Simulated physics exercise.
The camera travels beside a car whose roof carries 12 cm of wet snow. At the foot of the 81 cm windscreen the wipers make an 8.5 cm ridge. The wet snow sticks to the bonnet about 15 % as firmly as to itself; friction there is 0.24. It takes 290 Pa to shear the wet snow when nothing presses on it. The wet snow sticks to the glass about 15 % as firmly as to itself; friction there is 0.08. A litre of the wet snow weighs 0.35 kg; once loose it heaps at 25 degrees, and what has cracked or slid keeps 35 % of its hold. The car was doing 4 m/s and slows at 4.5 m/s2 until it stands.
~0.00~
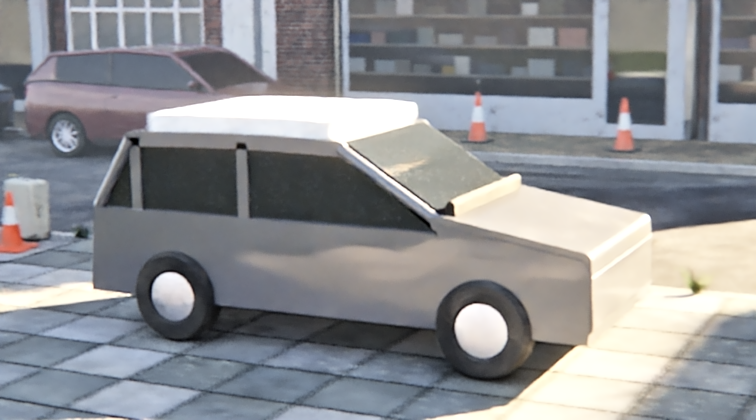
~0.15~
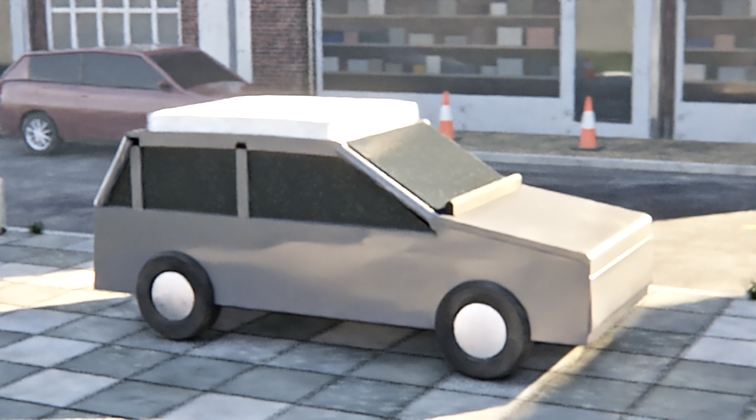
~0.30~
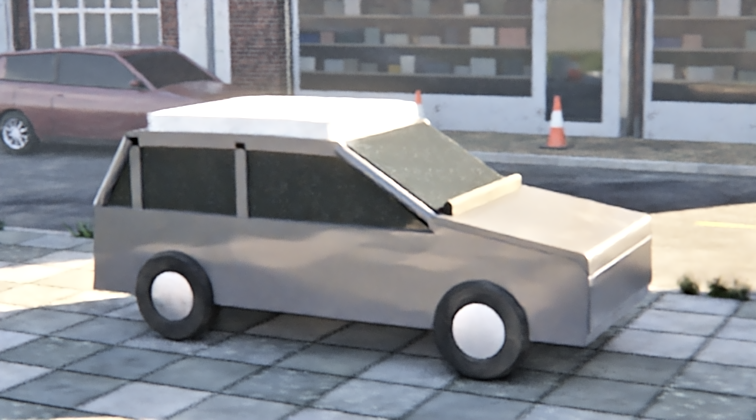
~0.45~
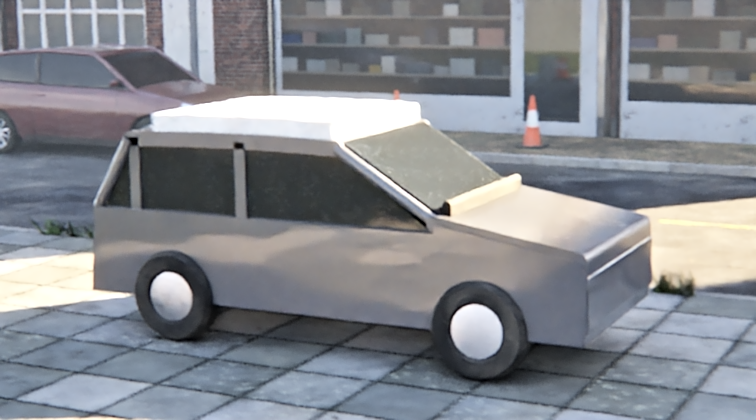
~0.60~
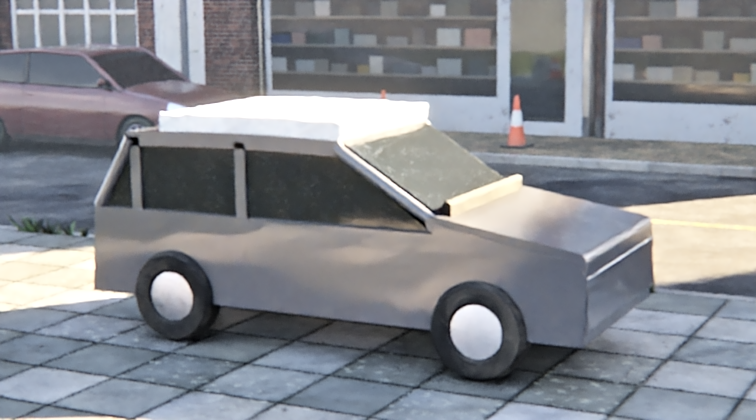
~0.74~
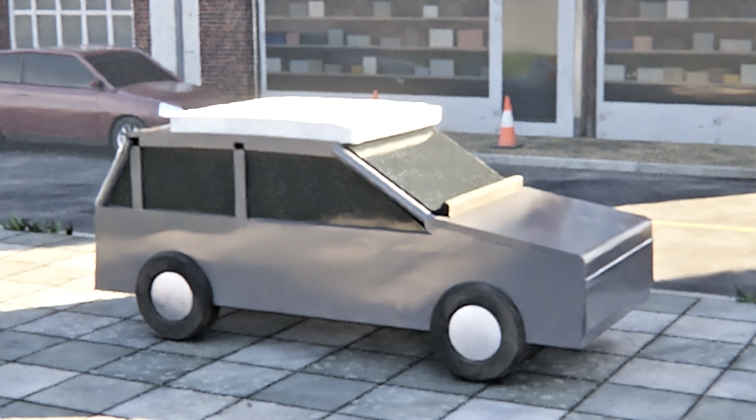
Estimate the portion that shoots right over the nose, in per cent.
It comes to some 1 %.
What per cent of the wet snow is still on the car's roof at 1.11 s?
Near 65 %.
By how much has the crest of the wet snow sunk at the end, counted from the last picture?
Some 0 cm.
After 1.11 s, 67 % of the snow is on the roof, 31 % on the glass, 3 % on the bonnet and none has gone off the nose.
After 1.53 s, 53 % of the snow is on the roof, 32 % on the glass, 15 % on the bonnet and none has gone off the nose.
After 1.96 s, 53 % of the snow is on the roof, 28 % on the glass, 18 % on the bonnet and 1 % has gone off the nose.
After 2.39 s, 53 % of the snow is on the roof, 27 % on the glass, 18 % on the bonnet and 1 % has gone off the nose.
After 3.50 s, 53 % of the snow is on the roof, 27 % on the glass, 18 % on the bonnet and 1 % has gone off the nose.
